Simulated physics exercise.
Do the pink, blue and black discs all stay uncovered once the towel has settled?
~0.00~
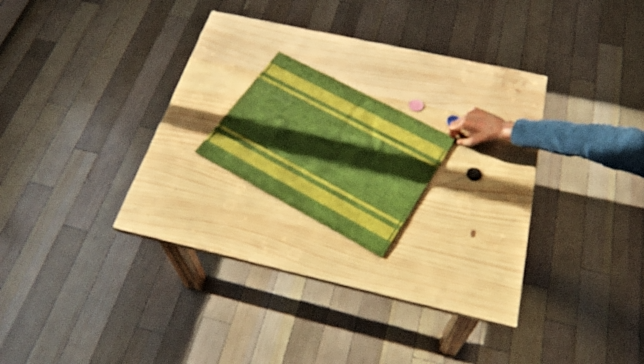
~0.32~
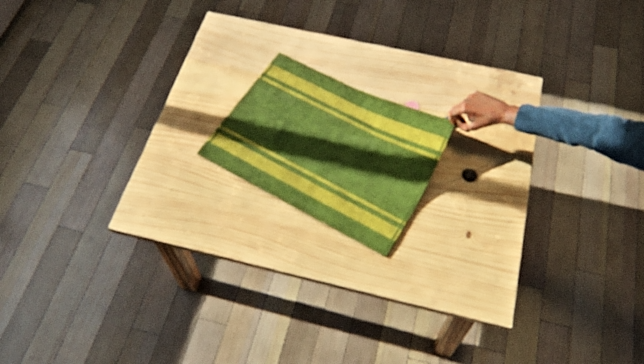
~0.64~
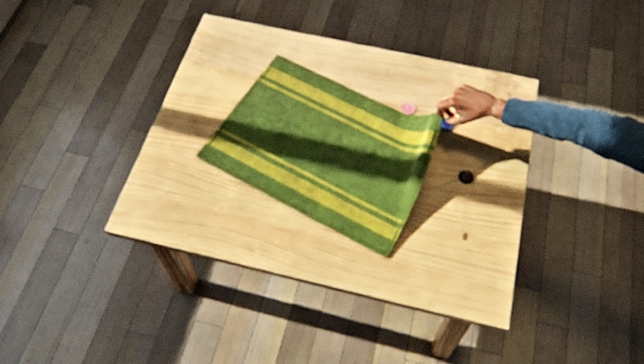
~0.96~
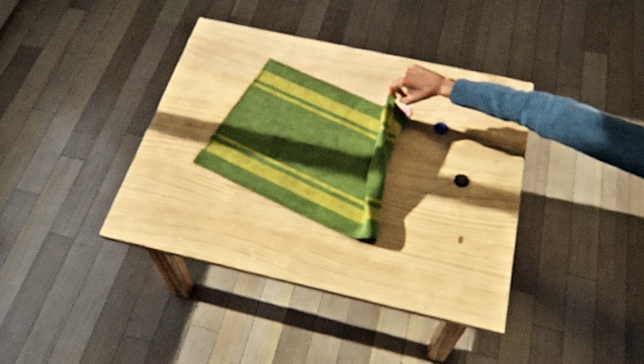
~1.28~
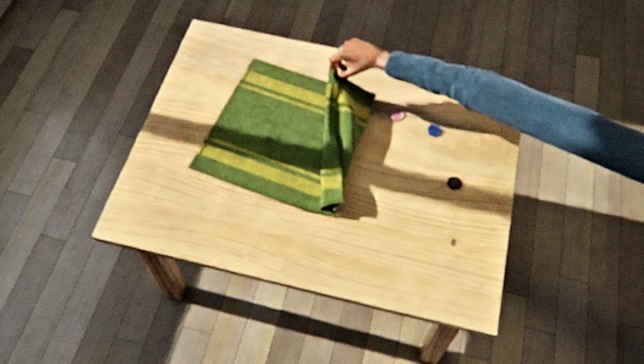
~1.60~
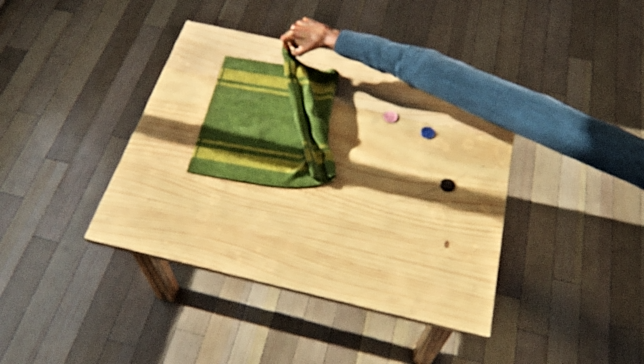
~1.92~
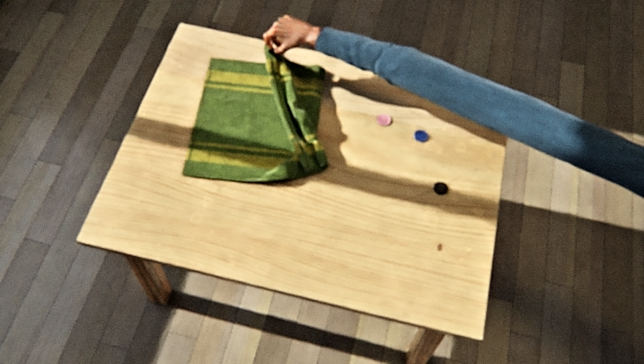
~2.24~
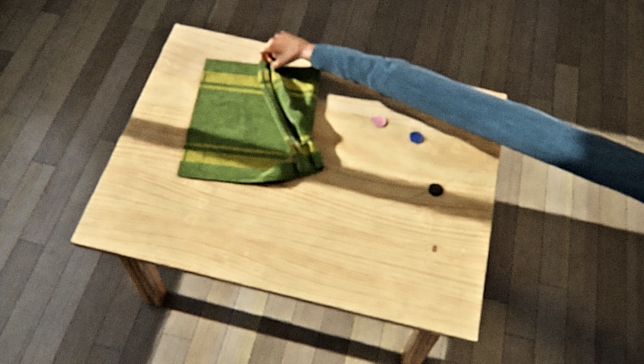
Yes, all three remain in plain view on the bare table to the right of the towel, with no fabric over any of them.
